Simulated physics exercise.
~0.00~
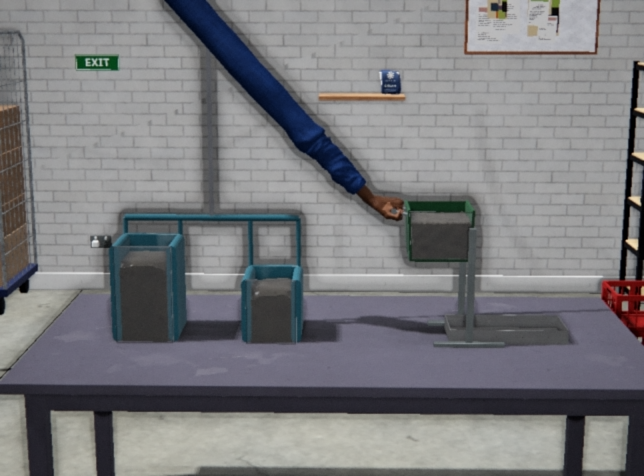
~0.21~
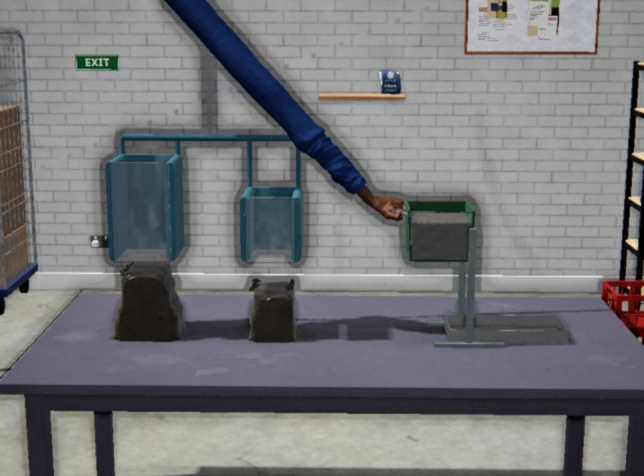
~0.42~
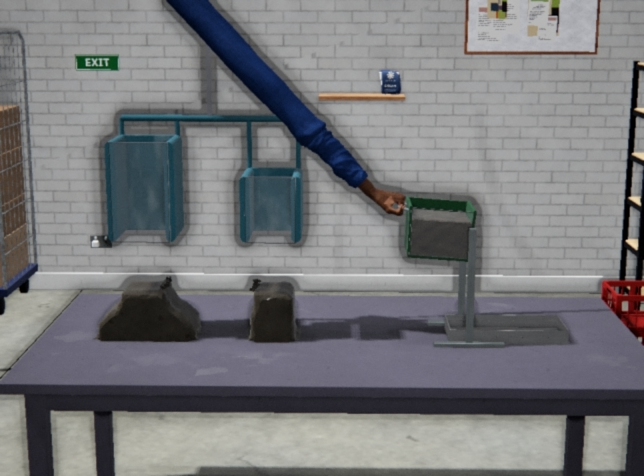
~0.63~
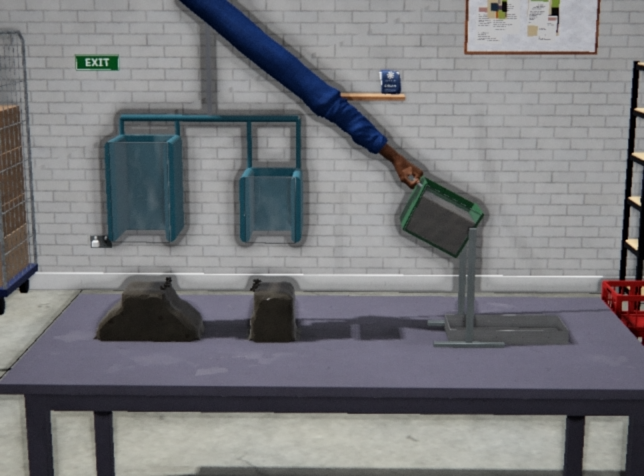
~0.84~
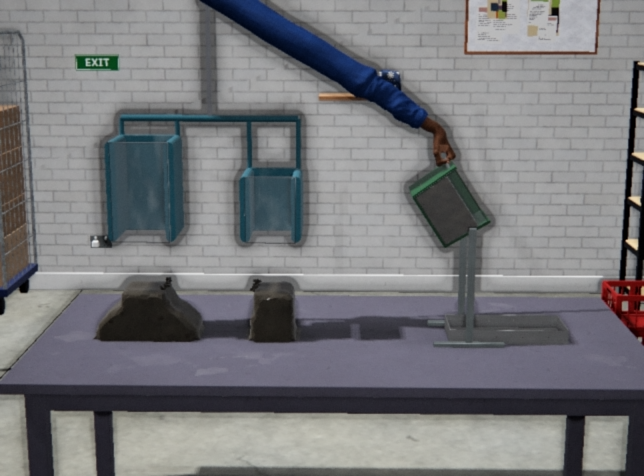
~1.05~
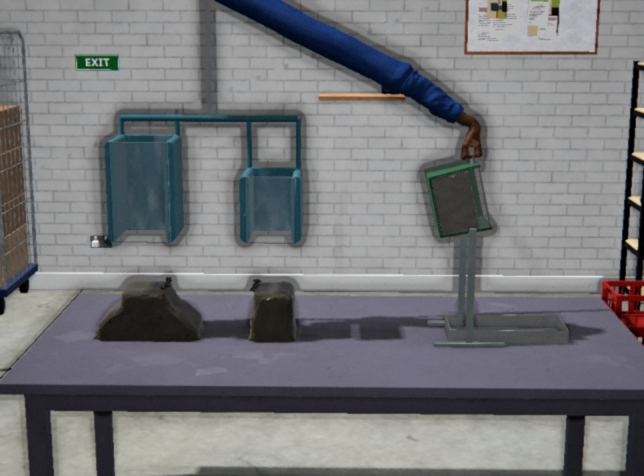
In a brick-walled workroom, two blue moulds lifted off dark mud blocks on a table, the taller block slumping wide and the other barely sagging, before a blue-sleeved arm tilted a green-rimmed tub steeply rightward.
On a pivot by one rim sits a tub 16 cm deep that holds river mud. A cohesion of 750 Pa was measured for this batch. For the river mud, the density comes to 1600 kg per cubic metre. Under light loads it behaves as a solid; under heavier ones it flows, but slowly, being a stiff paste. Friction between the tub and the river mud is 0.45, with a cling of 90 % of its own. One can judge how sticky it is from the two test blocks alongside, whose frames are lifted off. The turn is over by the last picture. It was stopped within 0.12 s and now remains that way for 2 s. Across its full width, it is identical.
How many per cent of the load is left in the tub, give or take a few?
I would say close to 100 percent.
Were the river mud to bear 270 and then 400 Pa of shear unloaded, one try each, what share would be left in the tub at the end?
The answers, in order, are 55 % and 70 %.
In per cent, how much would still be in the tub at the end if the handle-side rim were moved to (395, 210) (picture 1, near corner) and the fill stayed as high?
The tub would keep roughly 100 percent.
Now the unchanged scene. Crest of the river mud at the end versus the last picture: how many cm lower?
Roughly 0 cm.
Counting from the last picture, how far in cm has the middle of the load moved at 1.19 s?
Something like 0 cm, give or take.
After 1.19 s, the tub is at 77 degrees and holds 100 %.
After 1.36 s, the tub is at 77 degrees and holds 100 %.
After 1.53 s, the tub is at 77 degrees and holds 100 %.
After 1.70 s, the tub is at 77 degrees and holds 100 %.
After 3.05 s, the tub is at 77 degrees and holds 100 %.
